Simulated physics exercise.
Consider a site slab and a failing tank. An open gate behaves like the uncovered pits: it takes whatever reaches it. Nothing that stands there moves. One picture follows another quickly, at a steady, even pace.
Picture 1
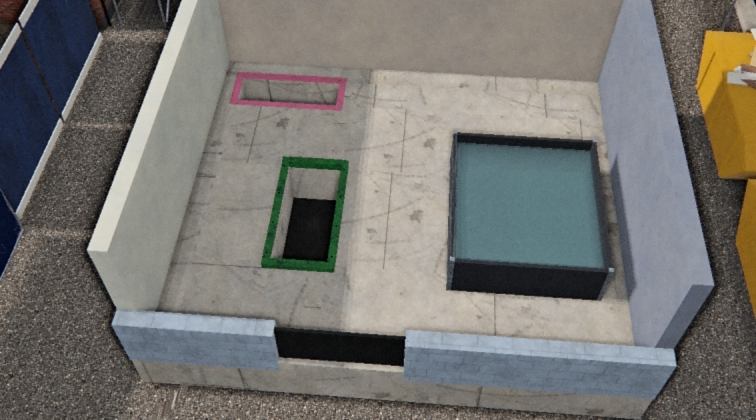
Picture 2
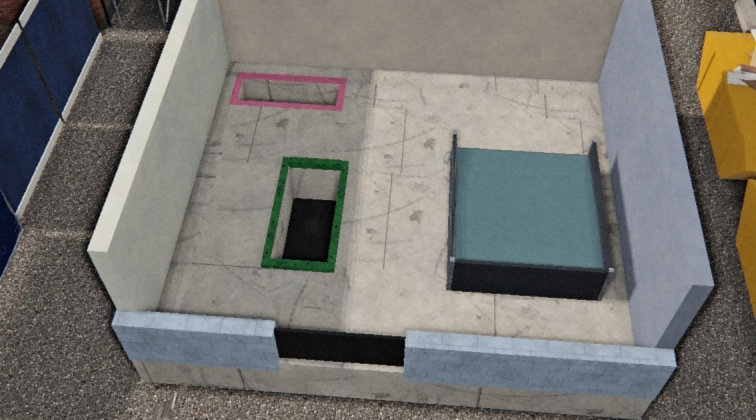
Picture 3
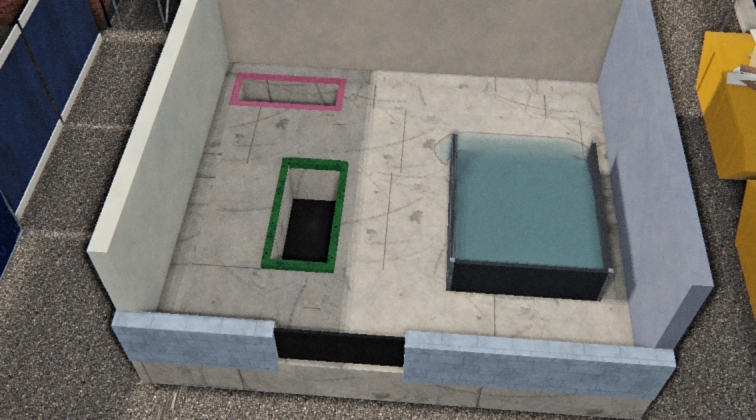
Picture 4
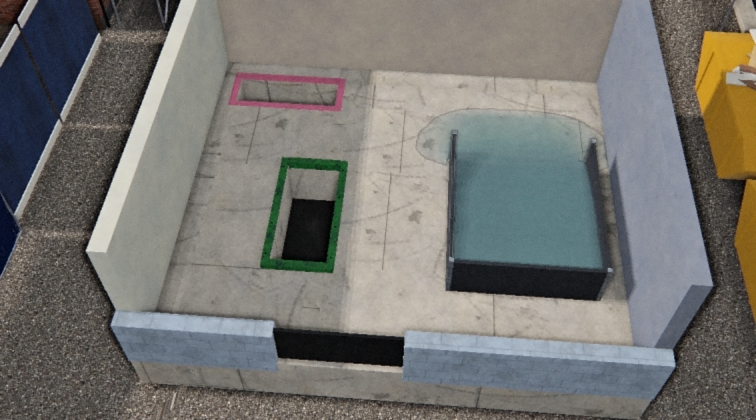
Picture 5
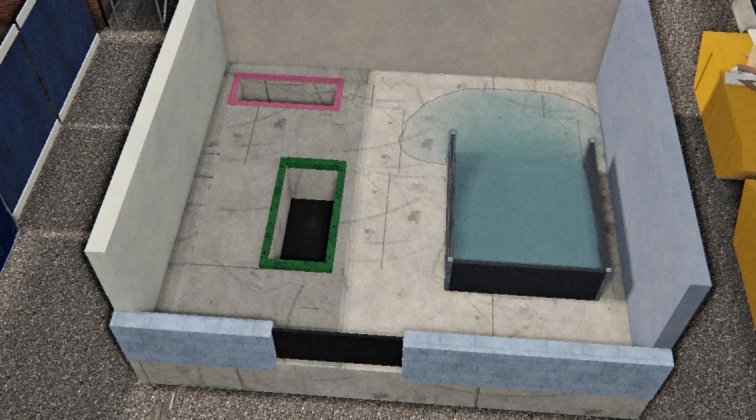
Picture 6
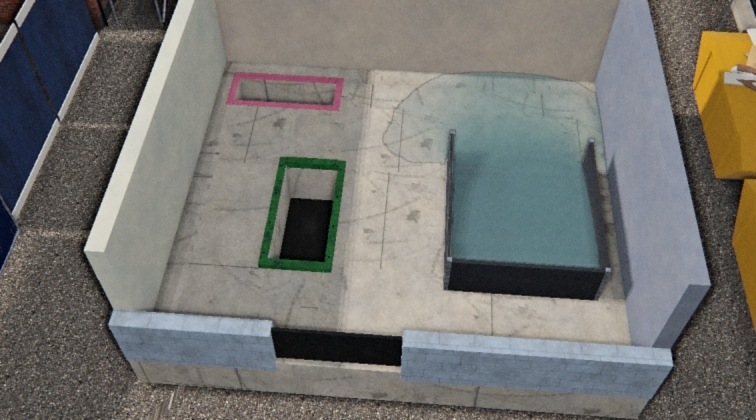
The video shows a walled concrete slab with pink- and green-edged pits and a dark-sided tank of teal water; the tank's far side disappears, and water pours out, spreading across the floor toward the back wall and leftward.
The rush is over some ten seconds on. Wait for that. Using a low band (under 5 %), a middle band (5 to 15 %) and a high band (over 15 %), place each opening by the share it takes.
The gate is in the low band; the green pit is in the low band; the pink pit is in the high band.
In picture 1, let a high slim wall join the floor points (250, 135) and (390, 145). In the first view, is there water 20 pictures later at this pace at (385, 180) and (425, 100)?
Going one by one, you'd find the first left untouched and then the other inundated.
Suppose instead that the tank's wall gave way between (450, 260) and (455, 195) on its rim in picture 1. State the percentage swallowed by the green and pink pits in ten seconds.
Out of every hundred parts, green takes 25 and pink takes 20.
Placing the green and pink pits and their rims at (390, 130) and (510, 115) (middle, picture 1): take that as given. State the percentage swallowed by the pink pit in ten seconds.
The pink pit takes 80 per cent.
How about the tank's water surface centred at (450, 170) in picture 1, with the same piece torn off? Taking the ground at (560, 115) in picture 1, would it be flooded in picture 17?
Soaked.
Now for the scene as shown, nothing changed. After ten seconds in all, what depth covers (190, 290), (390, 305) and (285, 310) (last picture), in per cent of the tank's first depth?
16, 10 and 10 per cent, roughly.
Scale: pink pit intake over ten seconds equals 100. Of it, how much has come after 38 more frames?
About 65 per cent.
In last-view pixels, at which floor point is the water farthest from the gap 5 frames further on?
I'd point to (364, 75).
A moment on, water covers 25 % of the floor; the gate 0 %, the green pit 0 %, the pink pit 0 %.
Next, water covers 30 % of the floor; the gate 0 %, the green pit 0 %, the pink pit 1 %.
Then, water covers 45 % of the floor; the gate 0 %, the green pit 0 %, the pink pit 9 %.
Later, water covers 85 % of the floor; the gate 0 %, the green pit 0 %, the pink pit 23 %.
In the end, water covers 95 % of the floor; the gate 0 %, the green pit 0 %, the pink pit 36 %.
